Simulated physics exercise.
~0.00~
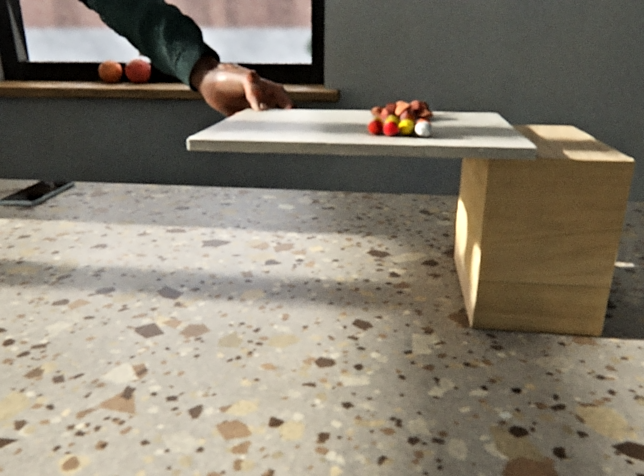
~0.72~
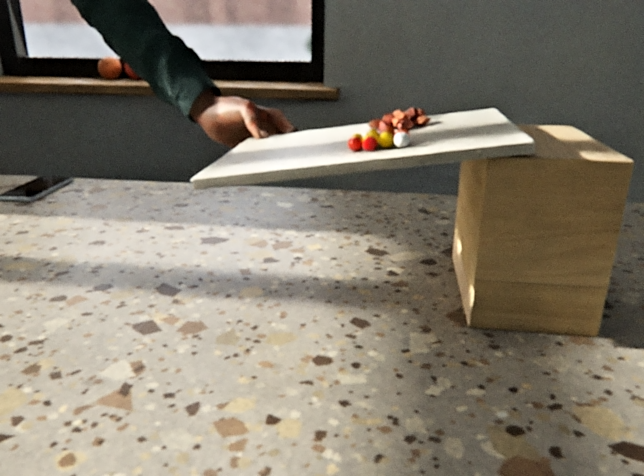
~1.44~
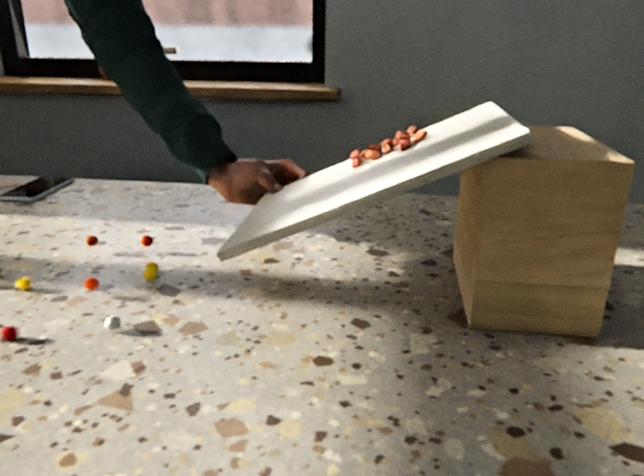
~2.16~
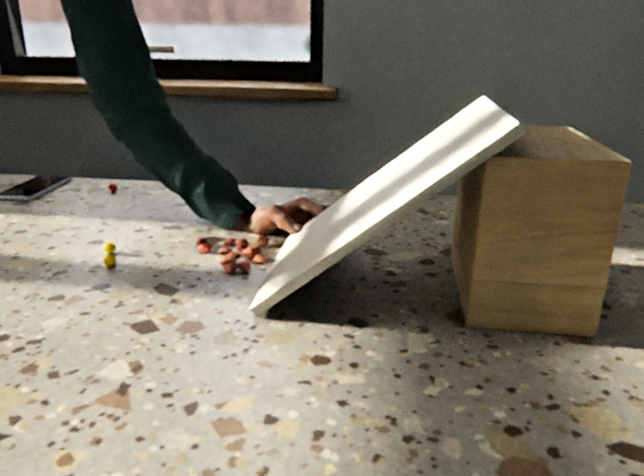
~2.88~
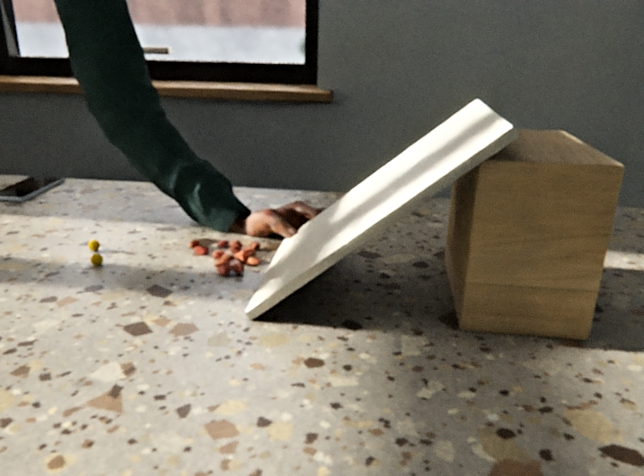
On a speckled counter, a hand lowers a board, and bright balls outroll the reddish-brown pieces.
